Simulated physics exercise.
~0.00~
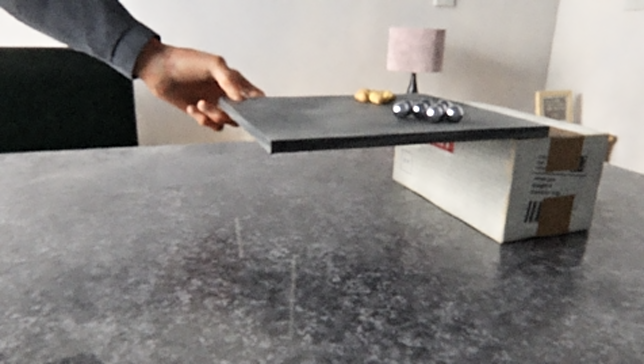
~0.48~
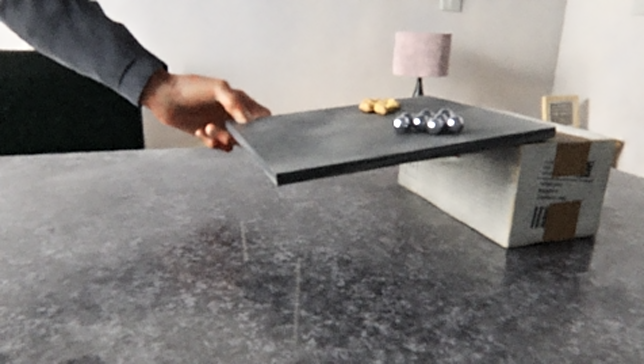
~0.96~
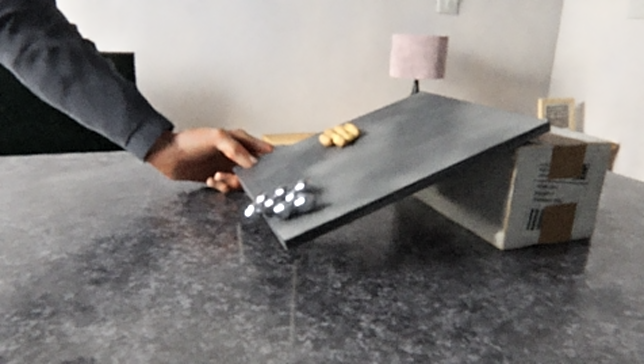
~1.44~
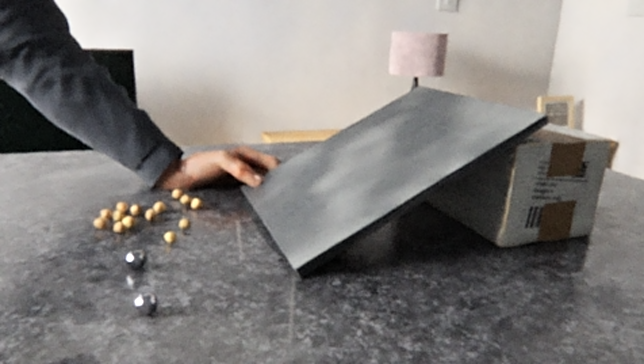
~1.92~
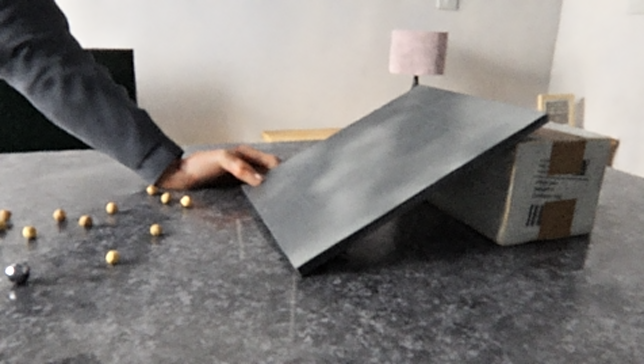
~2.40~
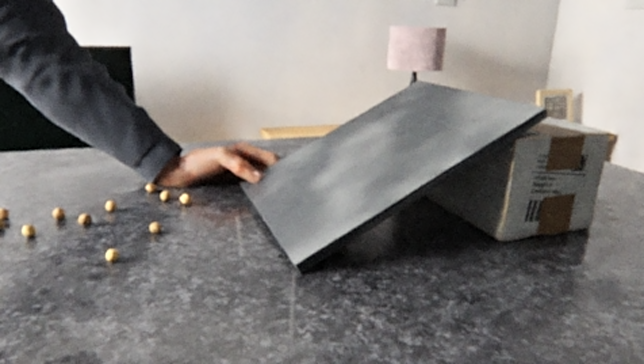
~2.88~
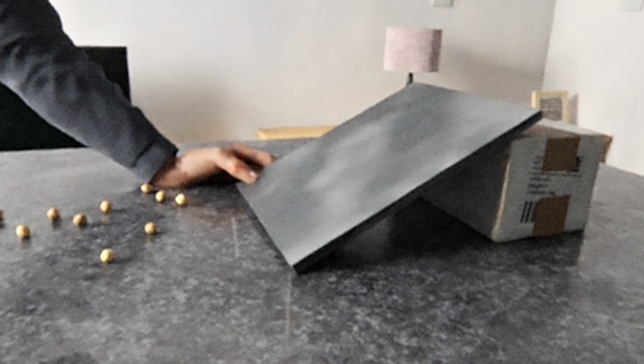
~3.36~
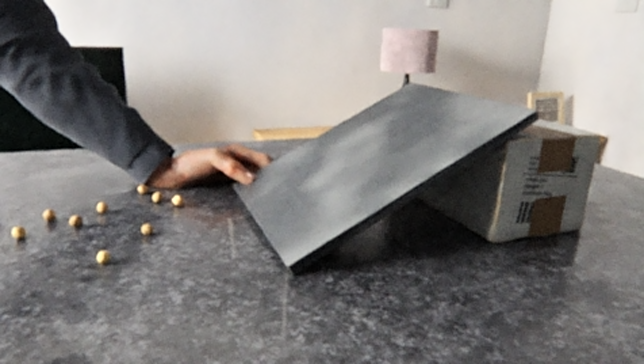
A dark grey board lies across a speckled grey counter, its right end on a pale, taped box and its left end held by a hand in a dark sleeve, seen from the side by a slightly swaying camera. Shiny silver balls sit on the near side of the board, with smaller gold balls behind them and a pink lamp beyond. The hand lowers the left end, and both groups slide down leftward, the silver ones leading. The board comes to rest sloping to the counter. The silver balls roll away out of view at the left, while several gold balls stop scattered near the hand.
